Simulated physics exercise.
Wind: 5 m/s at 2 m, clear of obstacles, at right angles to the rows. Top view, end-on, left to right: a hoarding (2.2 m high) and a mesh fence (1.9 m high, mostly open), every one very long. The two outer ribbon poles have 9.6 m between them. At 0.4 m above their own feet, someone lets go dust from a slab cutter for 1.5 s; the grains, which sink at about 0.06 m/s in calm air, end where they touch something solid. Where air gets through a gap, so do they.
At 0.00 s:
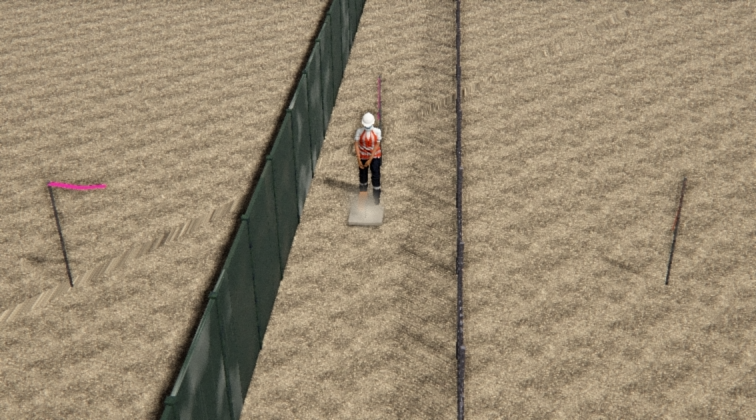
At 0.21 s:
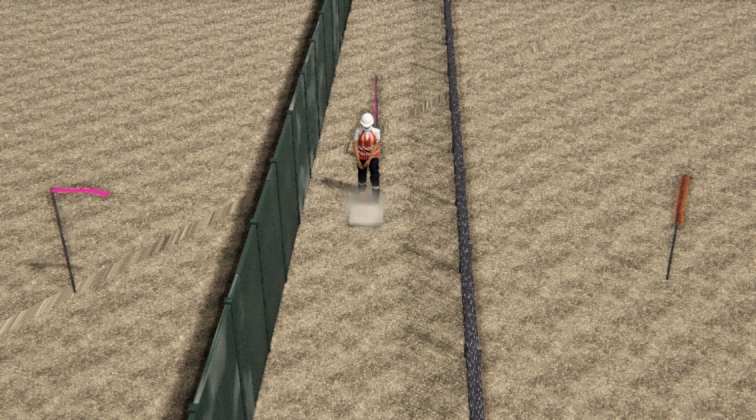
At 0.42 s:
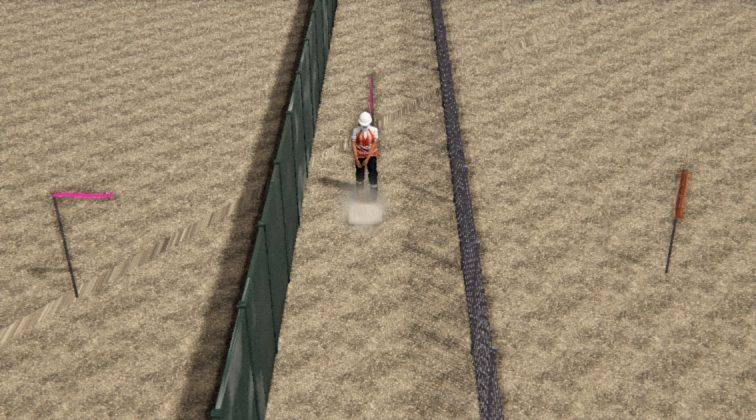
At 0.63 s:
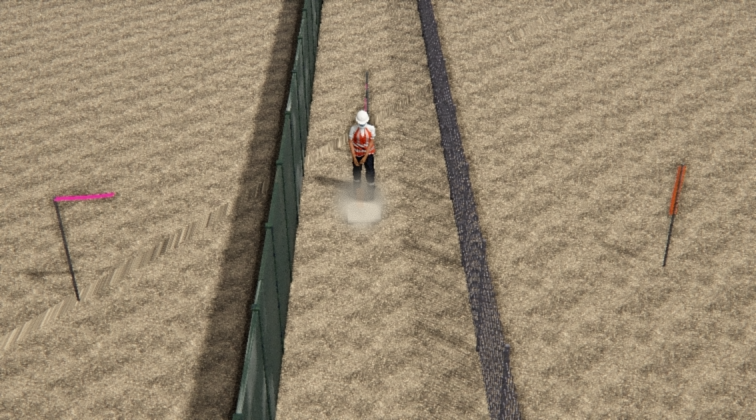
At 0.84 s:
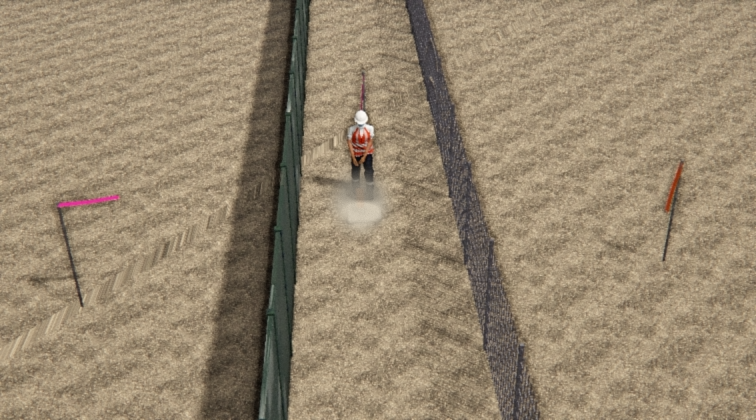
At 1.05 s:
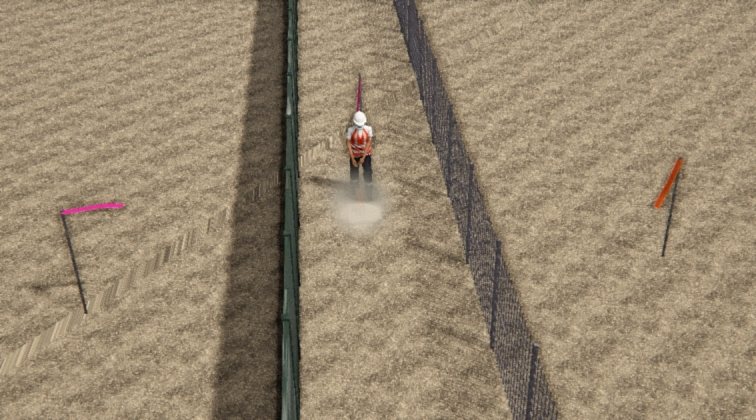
On bare sandy ground between two long fences, a worker releases a small, pale dust cloud.
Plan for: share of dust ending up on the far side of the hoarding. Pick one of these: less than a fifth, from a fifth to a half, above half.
I would pick under a fifth.
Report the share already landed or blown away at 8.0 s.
Estimate: Around 25 %.
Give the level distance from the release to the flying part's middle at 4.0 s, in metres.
0.5 m.
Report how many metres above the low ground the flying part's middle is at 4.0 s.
The middle is at about 0.6 m above the low ground.
After 2.5 s, 2 % is no longer flying here, and 0 % is beyond the hoarding; the middle of what still flies is 0.5 m above the low ground, near (351, 201).
After 4.0 s, 9 % is no longer flying here, and 0 % is beyond the hoarding; the middle of what still flies is 0.6 m above the low ground, near (343, 195).
After 8.0 s, 27 % is no longer flying here, and 0 % is beyond the hoarding; the middle of what still flies is 1.4 m above the low ground, near (338, 153).
After 20.0 s, 73 % is no longer flying here, and 0 % is beyond the hoarding.
After 45.0 s, 98 % is no longer flying here, and 0 % is beyond the hoarding.
